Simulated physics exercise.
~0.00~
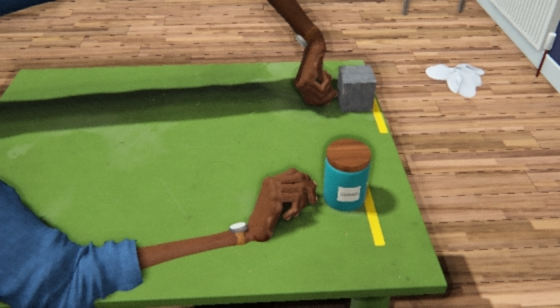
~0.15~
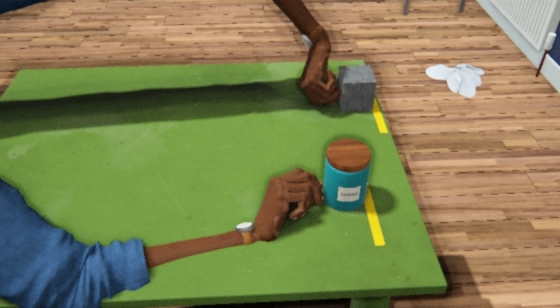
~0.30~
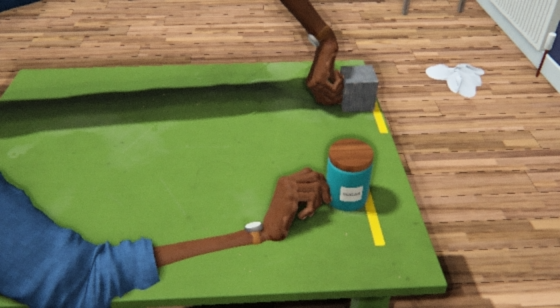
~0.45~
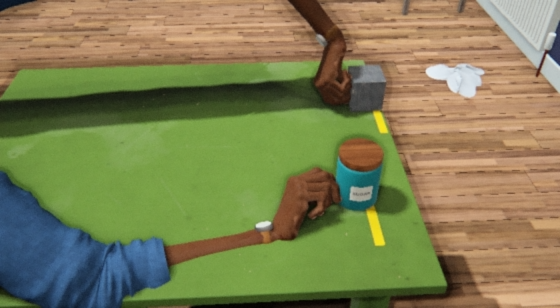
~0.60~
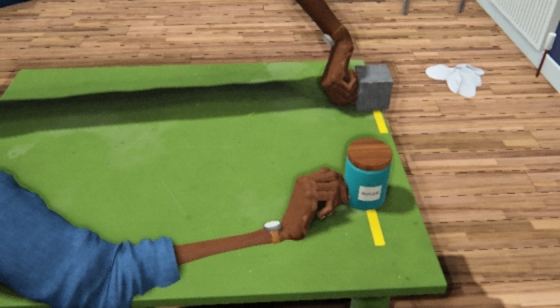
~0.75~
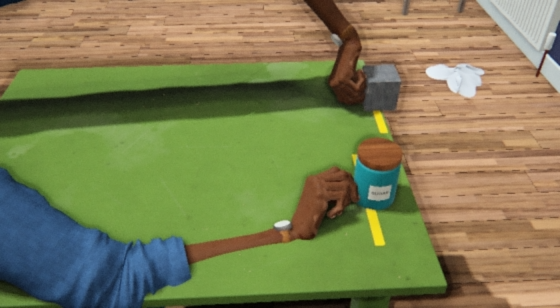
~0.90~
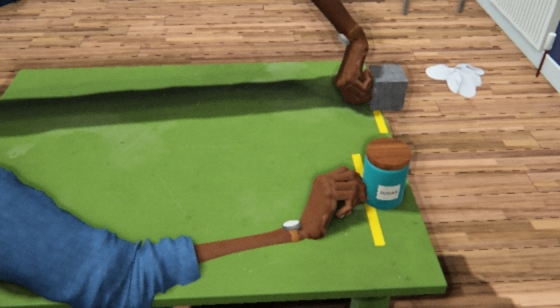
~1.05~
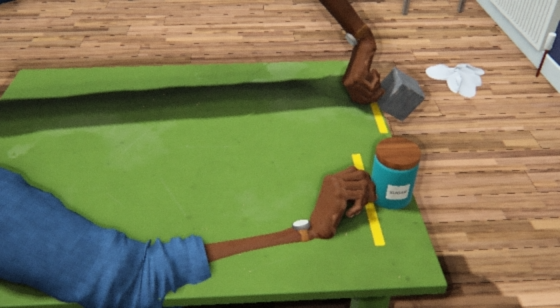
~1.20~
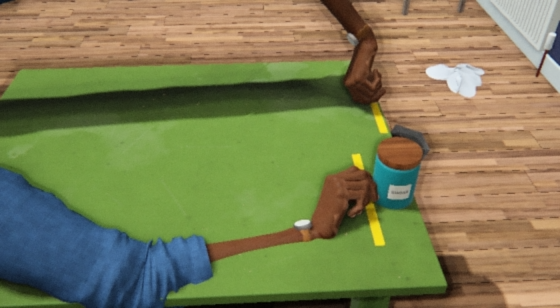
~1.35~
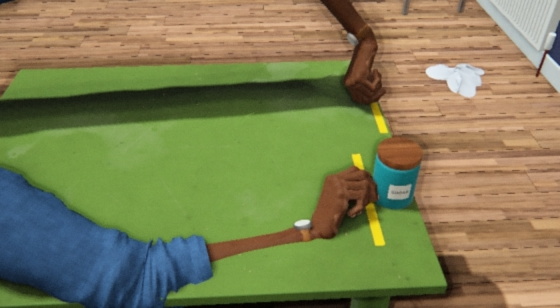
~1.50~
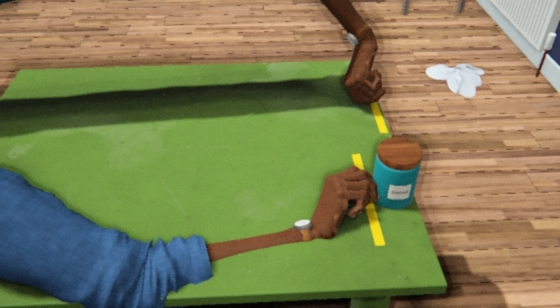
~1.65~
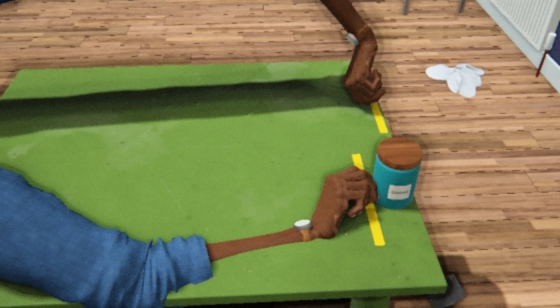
On a green table, two hands push a grey block and a turquoise jar rightward; the block falls off, the jar stays.
